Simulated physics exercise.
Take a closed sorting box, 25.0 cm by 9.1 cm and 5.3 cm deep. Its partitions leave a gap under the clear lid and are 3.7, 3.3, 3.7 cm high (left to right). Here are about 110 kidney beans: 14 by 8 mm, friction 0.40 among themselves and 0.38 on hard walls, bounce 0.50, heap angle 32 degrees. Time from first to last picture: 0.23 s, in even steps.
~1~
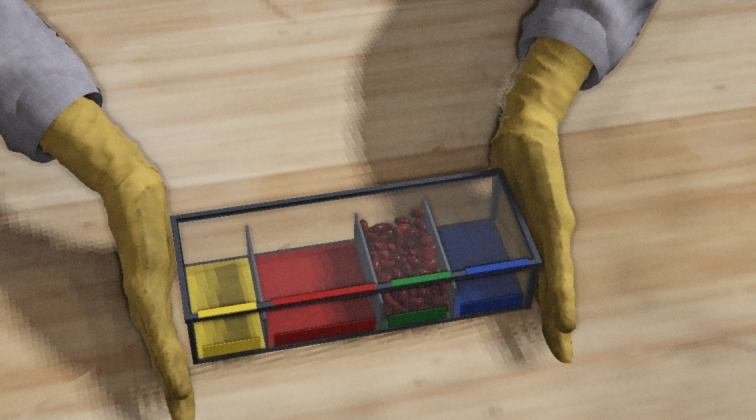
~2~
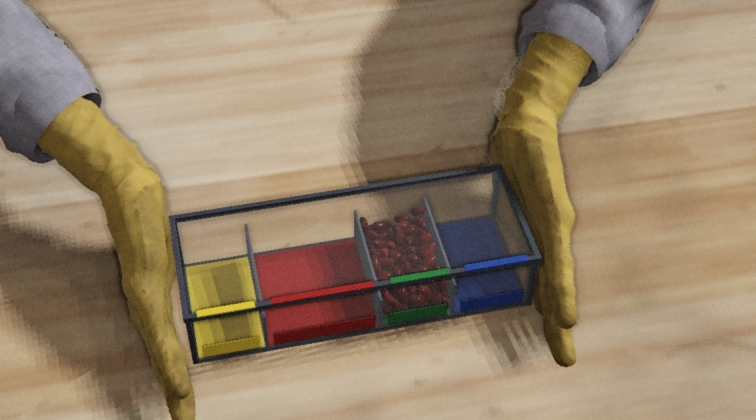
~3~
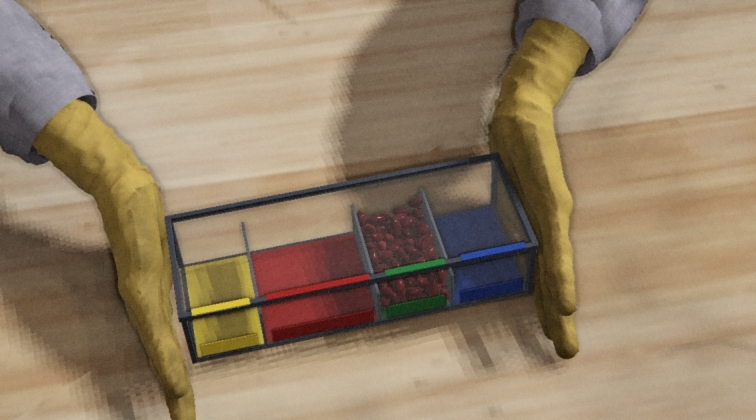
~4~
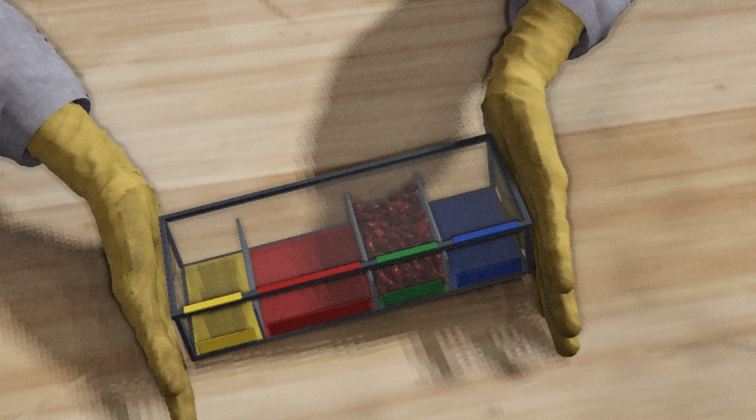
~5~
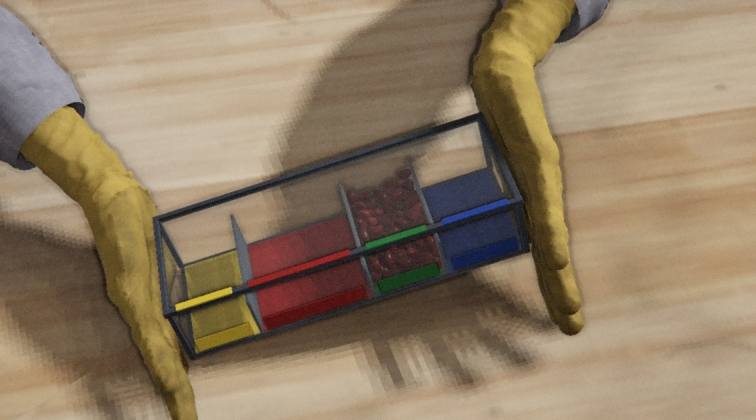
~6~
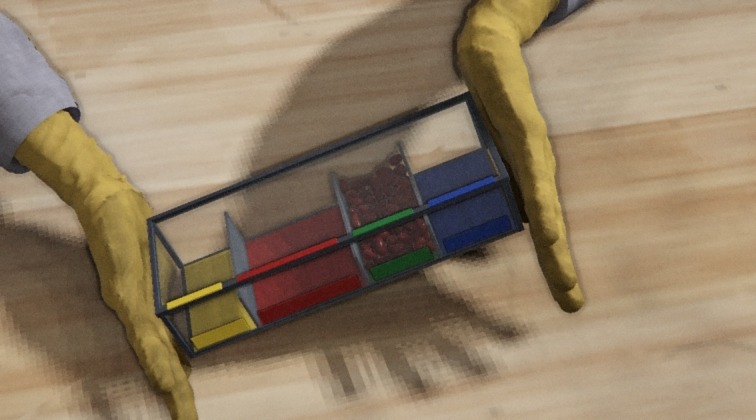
On a wooden surface, two yellow-gloved hands tilt a clear divided box, raising its right end.
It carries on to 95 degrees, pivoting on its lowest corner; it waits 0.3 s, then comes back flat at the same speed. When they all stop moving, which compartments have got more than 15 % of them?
Once they stop: Red compartment has, blue compartment has not, green compartment has, yellow compartment has.
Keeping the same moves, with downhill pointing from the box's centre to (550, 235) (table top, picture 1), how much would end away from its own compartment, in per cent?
30 %.
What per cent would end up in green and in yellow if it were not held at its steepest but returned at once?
Green 30, yellow 35.
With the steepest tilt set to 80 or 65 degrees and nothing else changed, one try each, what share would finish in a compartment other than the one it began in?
Some 45 and 20 per cent.
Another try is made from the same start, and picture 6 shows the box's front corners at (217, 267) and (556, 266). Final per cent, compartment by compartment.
In the end red holds 0 %, blue holds 30 %, green holds 70 % and yellow holds 0 %.
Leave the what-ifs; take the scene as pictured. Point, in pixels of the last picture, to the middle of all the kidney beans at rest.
I'd say roughly (261, 277).
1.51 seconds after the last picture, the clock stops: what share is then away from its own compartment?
Share: Approx. 80 %.
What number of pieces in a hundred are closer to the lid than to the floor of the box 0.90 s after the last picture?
60 per cent, give or take.
Then, 0.90 s after the last picture, tilt 95 degrees; red 35 %, green 40 %, yellow 25 %.
Then, 1.51 s after the last picture, tilt 49 degrees; red 30 %, green 20 %, yellow 50 %.
Then, 2.16 s after the last picture, tilt 0 degrees; red 30 %, green 20 %, yellow 50 %.
In the end, red 30 %, blue 0 %, green 20 %, yellow 50 %.
